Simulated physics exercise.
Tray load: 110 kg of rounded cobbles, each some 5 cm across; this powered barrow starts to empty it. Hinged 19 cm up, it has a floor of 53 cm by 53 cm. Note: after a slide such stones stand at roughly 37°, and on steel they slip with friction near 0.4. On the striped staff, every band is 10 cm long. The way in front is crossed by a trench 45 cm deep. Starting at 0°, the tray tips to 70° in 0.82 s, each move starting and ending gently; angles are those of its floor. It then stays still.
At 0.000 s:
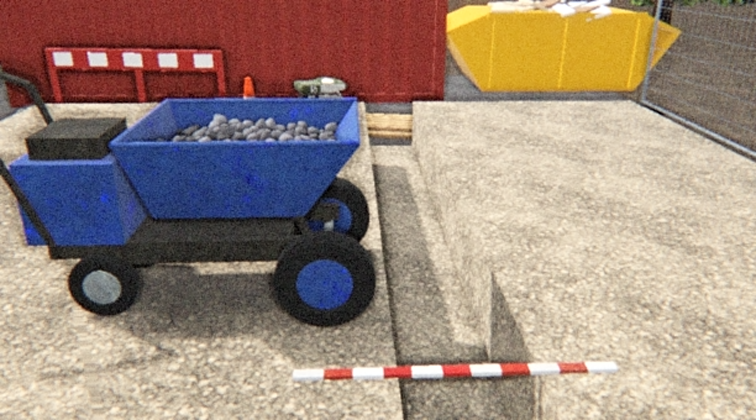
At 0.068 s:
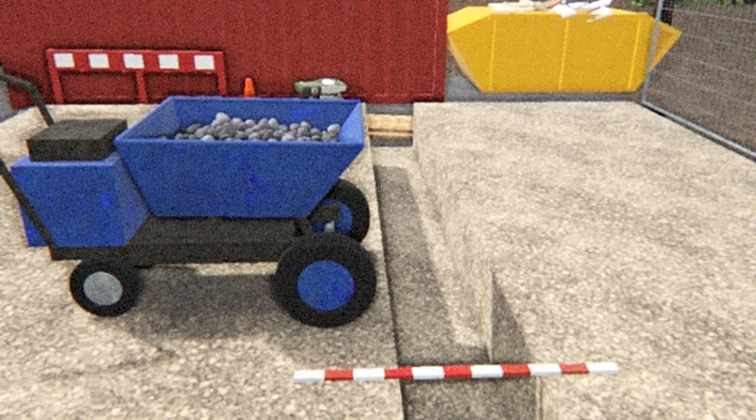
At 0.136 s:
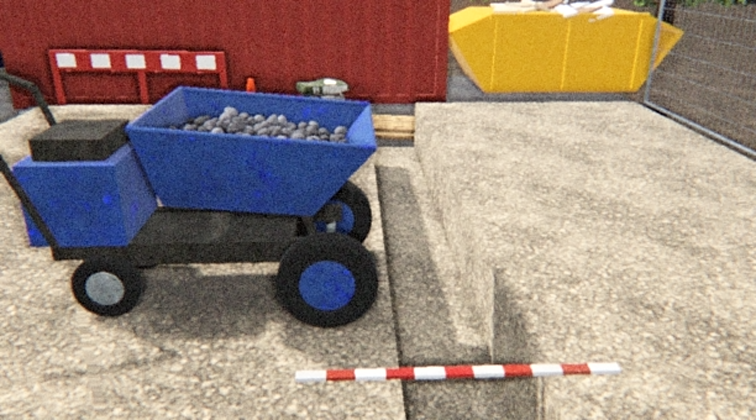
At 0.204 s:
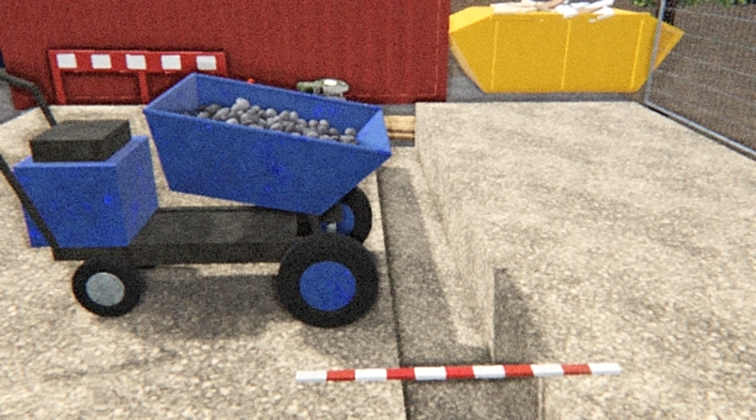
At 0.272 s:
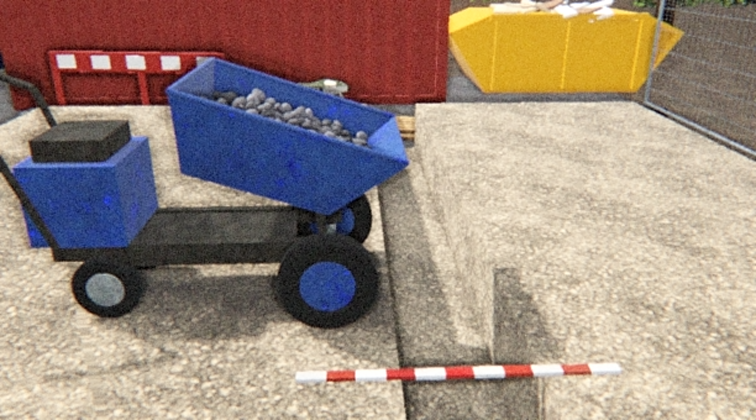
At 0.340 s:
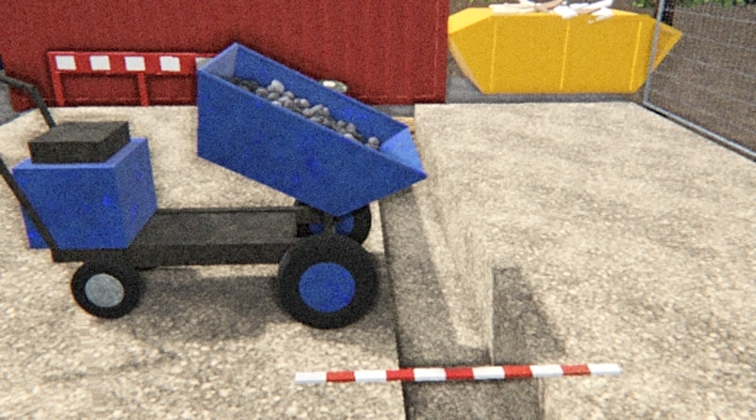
On a pale stony yard with a red metal wall and a yellow skip behind, a blue powered barrow loaded with grey stones stands beside a narrow trench. Its tray starts level, then tilts gradually, the left end rising and the right lip reaching over the trench, while the wheels stay put.
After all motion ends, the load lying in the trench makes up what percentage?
It makes up about 47 per cent.
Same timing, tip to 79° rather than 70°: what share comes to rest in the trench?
With that change, near 40 per cent.
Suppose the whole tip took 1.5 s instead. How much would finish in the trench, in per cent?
60 per cent.
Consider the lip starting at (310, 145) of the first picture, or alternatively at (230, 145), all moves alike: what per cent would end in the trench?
80 % and 95 %.
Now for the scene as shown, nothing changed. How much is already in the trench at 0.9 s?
Roughly 10 percent of the load.
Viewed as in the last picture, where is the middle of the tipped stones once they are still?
Somewhere near pixel (512, 278).
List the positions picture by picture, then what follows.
The first frame shows lip at (359, 144), floor tilted 0°, highest stones at (248, 132).
The second frame shows lip at (364, 146), floor tilted 1°, highest stones at (234, 131); the stones move at 0.3 m/s on average.
The third frame shows lip at (376, 149), floor tilted 5°, highest stones at (226, 126); the stones move at 0.6 m/s on average.
In the fourth frame, the tray is at 11°, its lip at (391, 155); the top of the load is at (234, 115); the stones move at 0.8 m/s on average.
The fifth frame shows lip at (409, 164), floor tilted 18°, highest stones at (229, 103); the stones move at 1.0 m/s on average.
The sixth frame shows lip at (426, 177), floor tilted 26°, highest stones at (243, 89); the stones move at 1.1 m/s on average.
After 0.6 s the floor is at 60°; 100 % in the tray; the foremost stones are at (444, 213).
After 0.9 s the floor is at 70°; 76 % in the tray, 12 % in the trench, 12 % past the trench; the foremost stones are at (543, 282).
After 1.3 s the floor is at 70°; 28 % in the tray, 19 % in the trench, 53 % past the trench; the foremost stones are at (671, 269).
After 3.2 s the floor is at 70°; 0 % in the tray, 47 % in the trench, 53 % past the trench; the foremost stones are past the picture's edge.
